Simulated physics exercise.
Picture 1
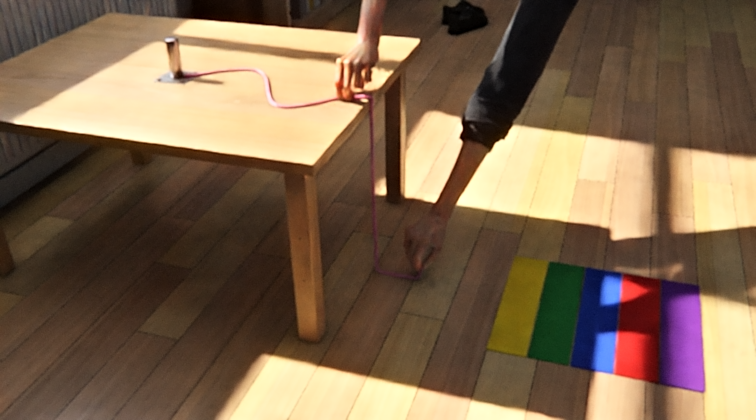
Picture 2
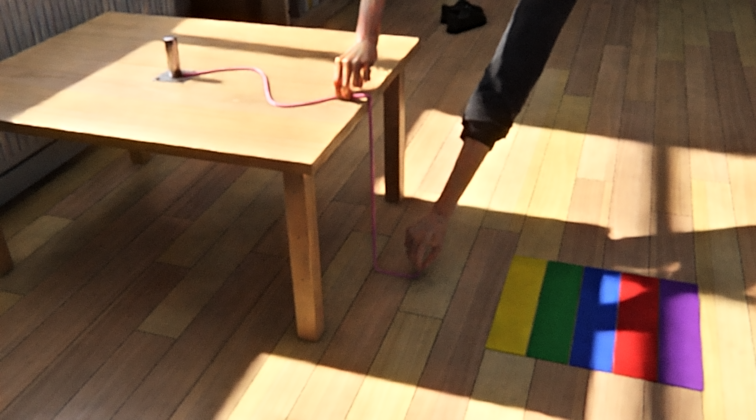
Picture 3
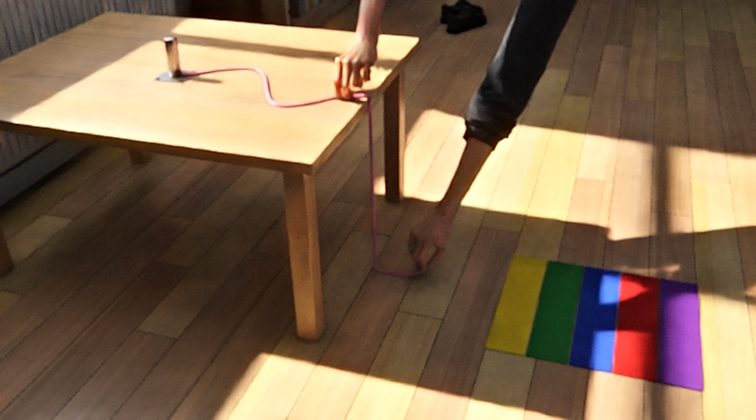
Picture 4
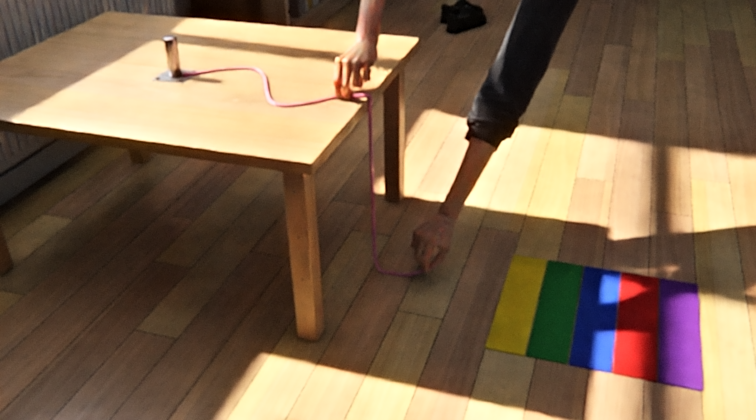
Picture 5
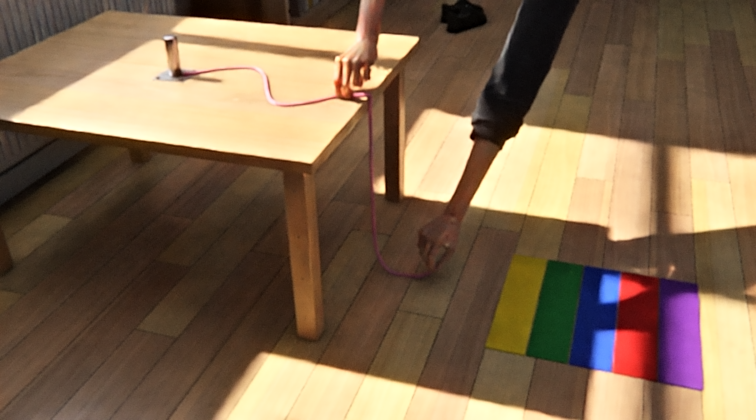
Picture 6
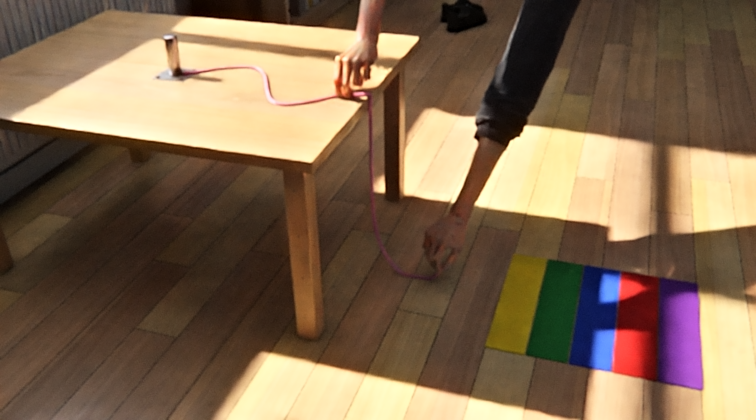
In the video, one hand pinches a pink cord at a wooden table's edge while another holds its hanging end near the floor, then moves it slightly right toward a mat of yellow, green, blue, red and purple stripes.
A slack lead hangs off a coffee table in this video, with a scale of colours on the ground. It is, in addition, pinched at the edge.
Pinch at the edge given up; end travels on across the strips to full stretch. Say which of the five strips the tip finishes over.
Red.
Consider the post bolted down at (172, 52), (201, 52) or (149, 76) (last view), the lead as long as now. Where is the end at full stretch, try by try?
The places are (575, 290), (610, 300) and (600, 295).
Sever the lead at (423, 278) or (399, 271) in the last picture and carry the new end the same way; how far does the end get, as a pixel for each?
Case by case it comes to about (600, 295) and then about (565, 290).
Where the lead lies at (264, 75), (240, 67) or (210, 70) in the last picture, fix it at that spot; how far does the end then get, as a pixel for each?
Try 1: (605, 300); try 2: (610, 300); try 3: (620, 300).
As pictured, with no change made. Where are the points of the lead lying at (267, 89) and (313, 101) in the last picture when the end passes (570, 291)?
The first one ends up at (304, 91) and the second one at (371, 111).
Early on, end near (570, 291); over green.
Midway, end near (609, 298); over blue.
At the end of the slack, end near (633, 302); over red. Over red.
